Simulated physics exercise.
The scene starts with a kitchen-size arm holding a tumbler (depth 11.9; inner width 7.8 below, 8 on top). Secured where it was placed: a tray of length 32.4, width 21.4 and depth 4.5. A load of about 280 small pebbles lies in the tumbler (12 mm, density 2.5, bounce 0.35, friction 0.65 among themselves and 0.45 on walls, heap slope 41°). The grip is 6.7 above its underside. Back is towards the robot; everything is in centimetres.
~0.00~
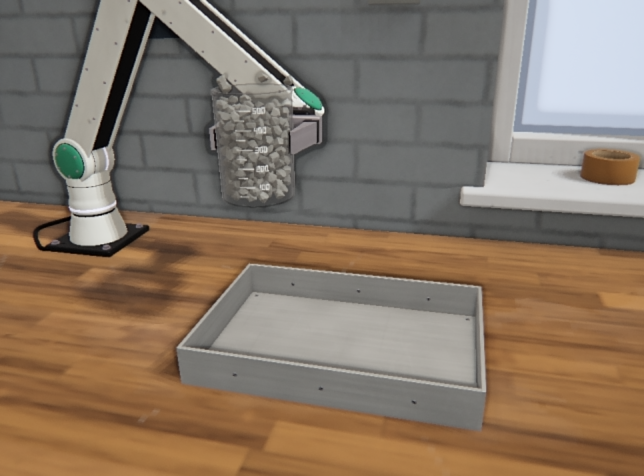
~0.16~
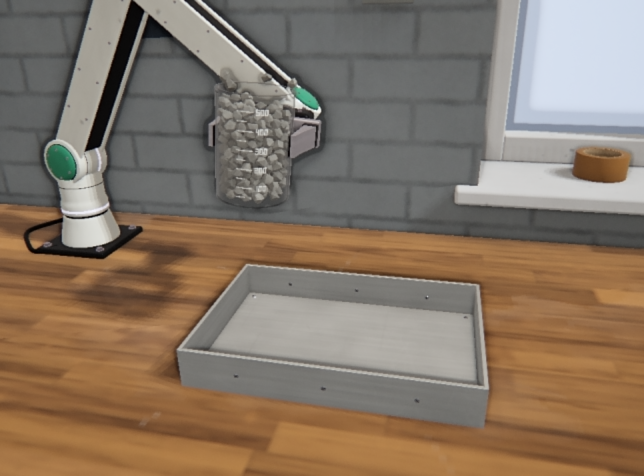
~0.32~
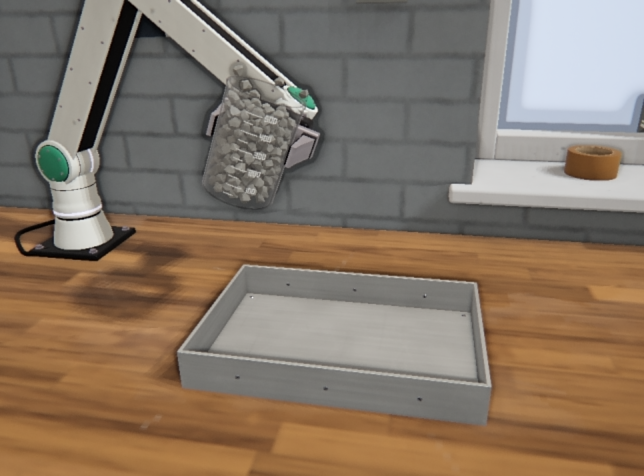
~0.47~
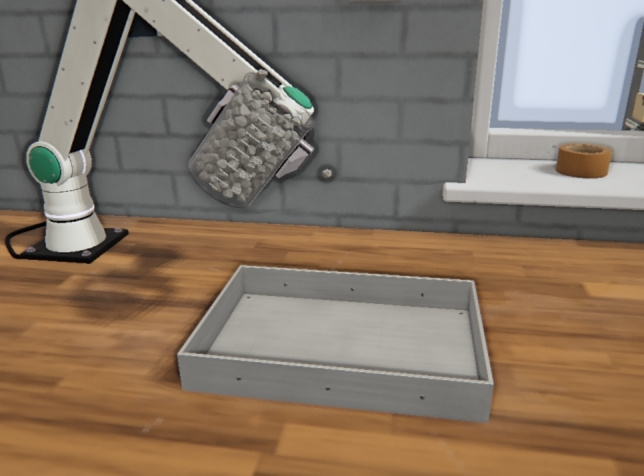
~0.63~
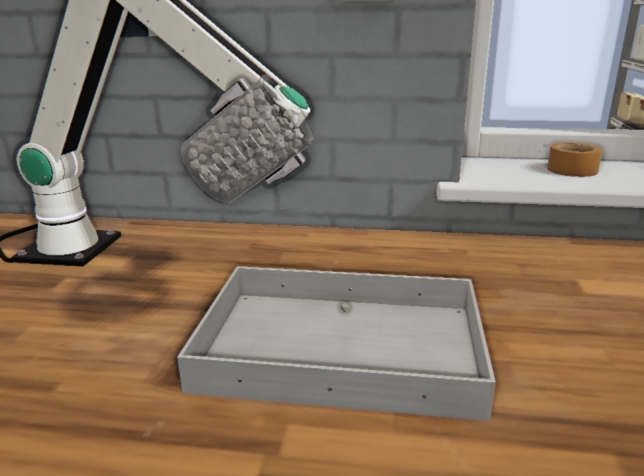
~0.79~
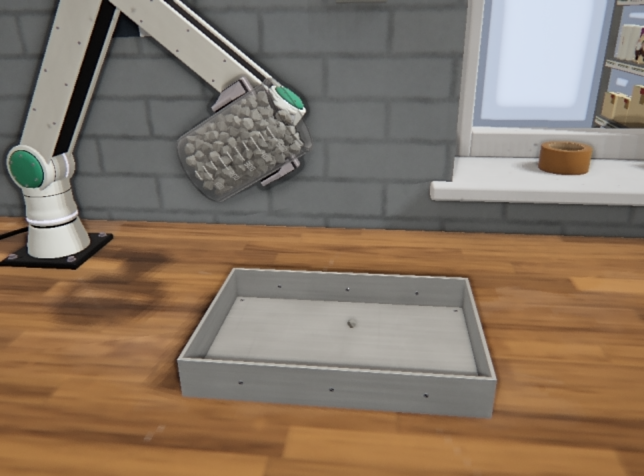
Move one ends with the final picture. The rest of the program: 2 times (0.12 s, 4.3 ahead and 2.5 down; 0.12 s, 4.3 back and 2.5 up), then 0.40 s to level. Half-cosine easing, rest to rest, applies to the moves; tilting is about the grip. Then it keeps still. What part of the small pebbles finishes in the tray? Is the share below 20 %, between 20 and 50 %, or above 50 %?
It is below 20 %.
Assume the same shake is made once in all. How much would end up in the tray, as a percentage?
Probably about 5 in a hundred.
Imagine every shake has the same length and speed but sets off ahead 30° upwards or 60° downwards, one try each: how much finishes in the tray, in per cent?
I'd say close to 35 percent for the first and close to 0 percent for the second.
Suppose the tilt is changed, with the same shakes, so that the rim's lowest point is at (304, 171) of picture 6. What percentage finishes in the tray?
It comes out near 35 percent.
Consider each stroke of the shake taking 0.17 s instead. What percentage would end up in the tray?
That gives about 5 percent.
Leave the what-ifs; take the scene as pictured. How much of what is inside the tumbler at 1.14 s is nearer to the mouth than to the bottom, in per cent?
Estimate: Around 45 %.
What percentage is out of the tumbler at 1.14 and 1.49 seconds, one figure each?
Around 5 % and around 10 %.
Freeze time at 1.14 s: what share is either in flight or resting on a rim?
Some 2 percent.
After 1.14 s, tilted 59° forward, highest piece 27 above the table; 272 in the tumbler, 6 in the tray, 7 in flight or on a rim.
After 1.49 s, tilted 24° forward, highest piece 30 above the table; 262 in the tumbler, 23 in the tray.
After 1.87 s, level, highest piece 31 above the table; 262 in the tumbler, 23 in the tray.
After 2.92 s, level, highest piece 31 above the table; 262 in the tumbler, 23 in the tray.
In the end, 262 in the tumbler, 23 in the tray. That is 8 % in the tray.
